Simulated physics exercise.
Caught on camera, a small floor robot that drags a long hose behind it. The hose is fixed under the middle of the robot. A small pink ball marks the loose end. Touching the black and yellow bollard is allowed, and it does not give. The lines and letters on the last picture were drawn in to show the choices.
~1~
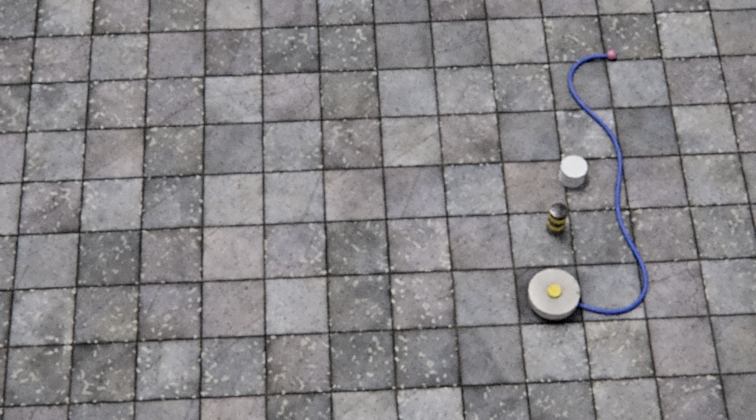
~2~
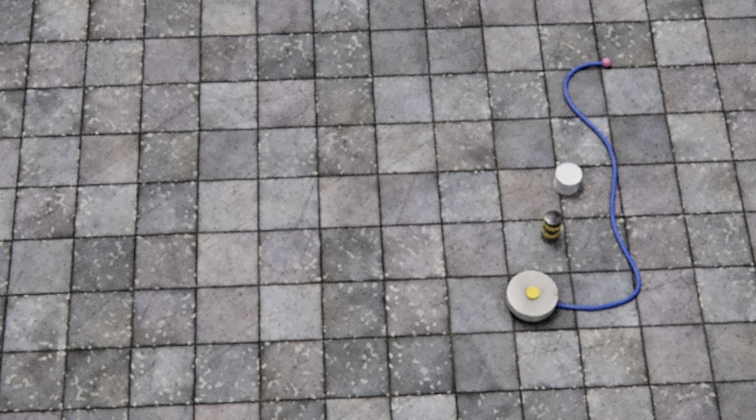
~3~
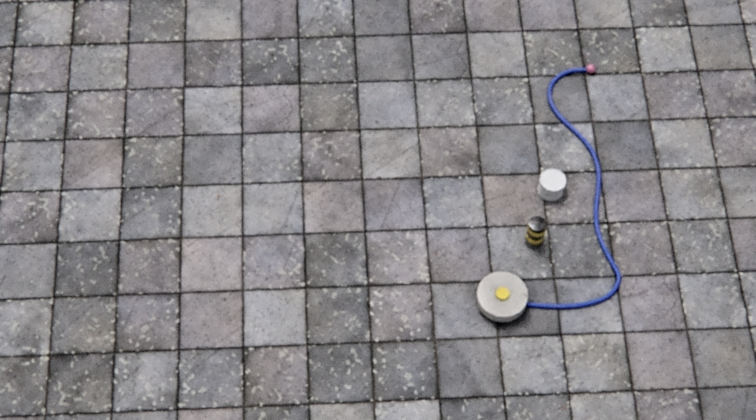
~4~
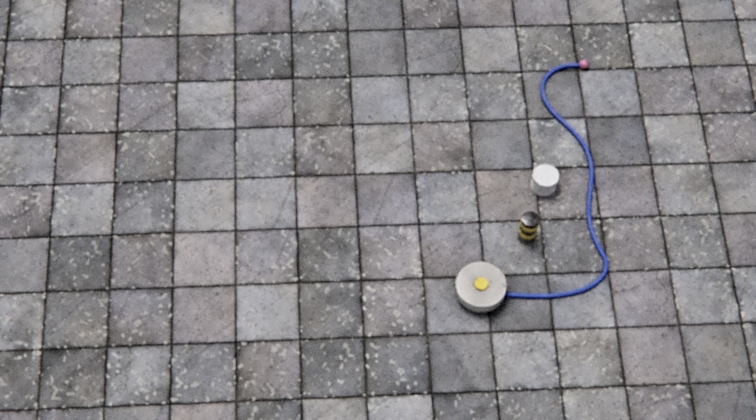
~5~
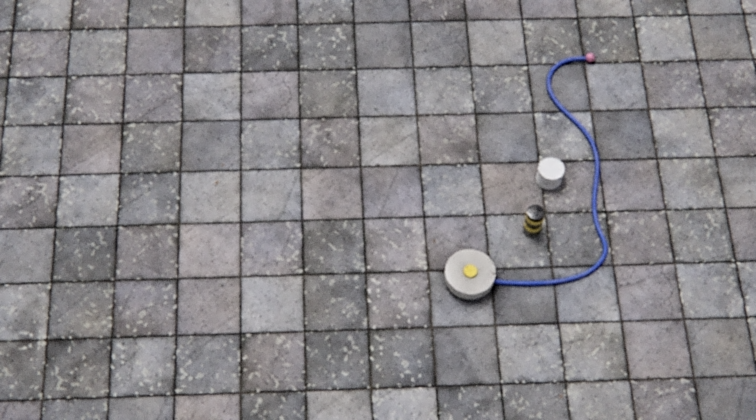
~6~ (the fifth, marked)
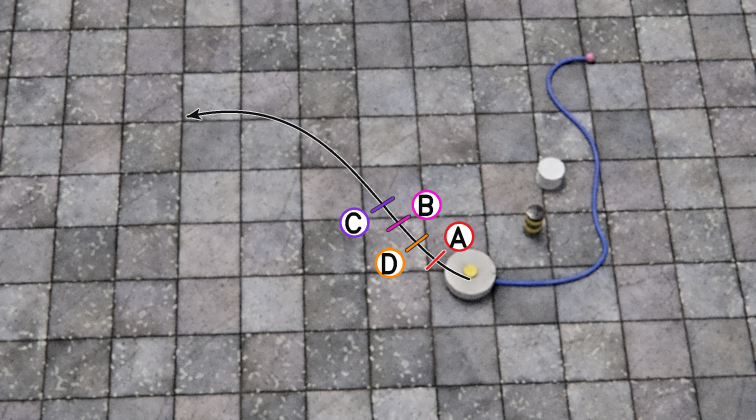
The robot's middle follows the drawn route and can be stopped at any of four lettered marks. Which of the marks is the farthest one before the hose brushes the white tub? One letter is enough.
All is well up to C.
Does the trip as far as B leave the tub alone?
Yes.
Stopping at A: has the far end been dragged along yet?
No.
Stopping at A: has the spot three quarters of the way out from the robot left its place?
No.
On the copy, A at (436, 260); B at (399, 223); C at (383, 205); D at (417, 243); the route from (469, 279) via (342, 160) to (188, 117).
On C. First, robot (433, 253), middle of the hose (594, 194), free end (590, 58).
Then, robot (405, 226), middle of the hose (594, 194), free end (590, 58).
Finally, robot (383, 200), middle of the hose (567, 196), free end (590, 58); only the bollard has been touched, if anything.
By contrast, A is safe but short; B is safe but short; D is safe but short.
